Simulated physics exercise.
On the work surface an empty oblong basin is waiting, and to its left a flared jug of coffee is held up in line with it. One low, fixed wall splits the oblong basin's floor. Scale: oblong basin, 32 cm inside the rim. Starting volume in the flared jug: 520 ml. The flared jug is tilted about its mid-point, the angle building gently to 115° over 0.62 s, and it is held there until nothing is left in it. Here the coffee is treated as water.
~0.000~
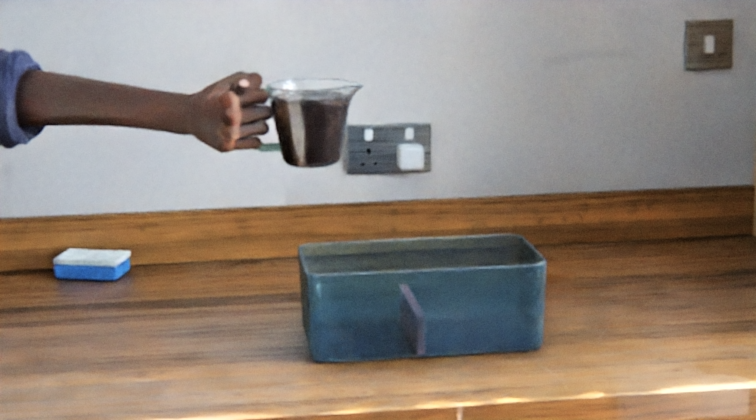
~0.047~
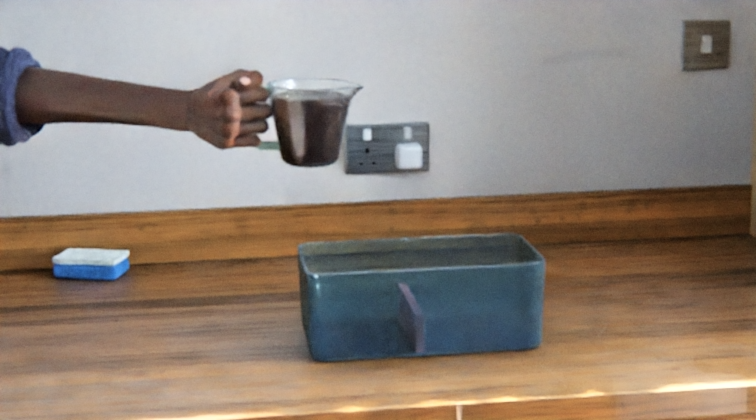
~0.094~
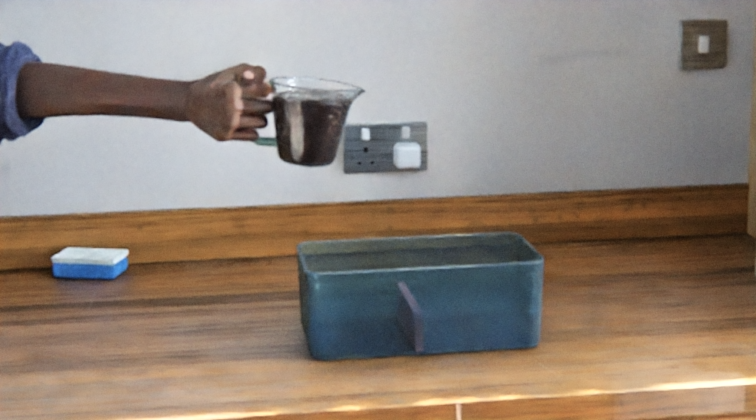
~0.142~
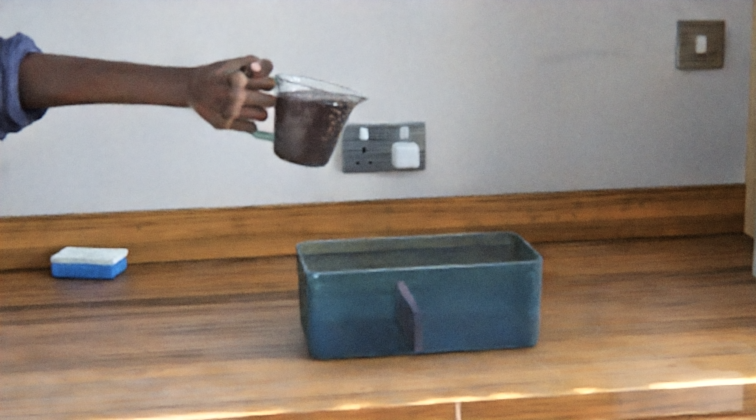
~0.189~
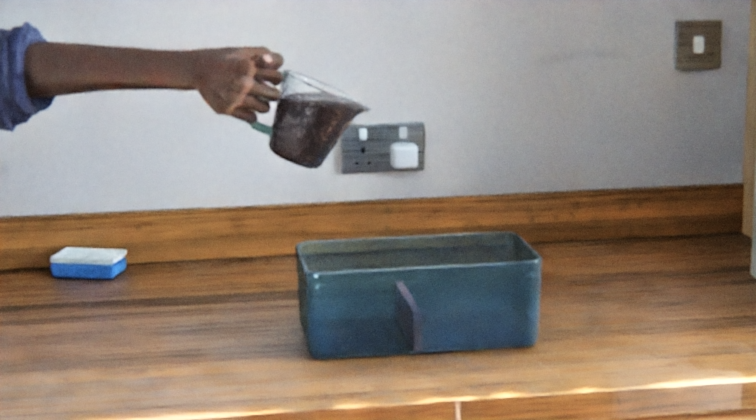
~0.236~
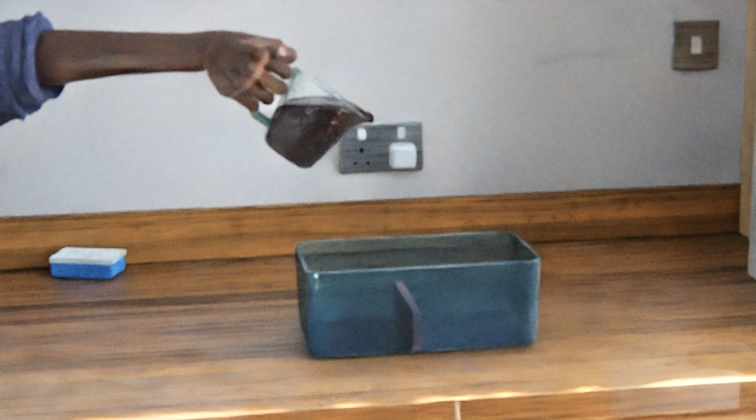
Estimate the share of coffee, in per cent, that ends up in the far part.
About 37 per cent.
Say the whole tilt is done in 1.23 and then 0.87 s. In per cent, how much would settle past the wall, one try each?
In turn about 60 and 50 per cent.
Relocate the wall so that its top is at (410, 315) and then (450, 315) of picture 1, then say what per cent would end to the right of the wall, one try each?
The first gives near 45 per cent and the second near 15 per cent.
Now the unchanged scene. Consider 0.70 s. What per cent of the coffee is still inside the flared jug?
I reckon near 1 per cent still sits there.
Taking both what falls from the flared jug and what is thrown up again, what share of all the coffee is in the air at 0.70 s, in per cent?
I'd say some 10 per cent is in the air.
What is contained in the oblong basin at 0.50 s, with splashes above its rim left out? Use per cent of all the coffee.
28 %, give or take.
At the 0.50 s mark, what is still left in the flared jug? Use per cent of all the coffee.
I'd put it near 32 percent.
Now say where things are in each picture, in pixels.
In the first frame, tilt 0°; pouring edge (364, 84); surface from (271, 97) to (349, 94); the oblong basin's rim runs from (303, 261) to (534, 250); the wall's top is at (411, 300).
In the second frame, tilt 2°; pouring edge (364, 85); surface from (271, 96) to (349, 95).
In the third frame, tilt 6°; pouring edge (366, 89); surface from (273, 94) to (350, 96).
In the fourth frame, tilt 14°; pouring edge (369, 97); surface from (277, 94) to (354, 99).
In the fifth frame, tilt 24°; pouring edge (372, 109); surface from (280, 98) to (361, 103).
In the sixth frame, tilt 36°; pouring edge (372, 122); surface from (277, 108) to (362, 112); 2 per cent is over the edge.
After 0.50 s the tilt is 105° and 33 per cent is still to pour, 3 is left of the wall and 25 right of it.
After 0.70 s the tilt is 115° and 1 per cent is still to pour, 53 is left of the wall and 36 right of it.
After 0.90 s the tilt is 115° and 0 per cent is still to pour, 57 is left of the wall and 36 right of it.
After 1.12 s the tilt is 115° and 0 per cent is still to pour, 58 is left of the wall and 37 right of it.
In the end 58 per cent lies left of the wall, 37 right of it and 5 outside.
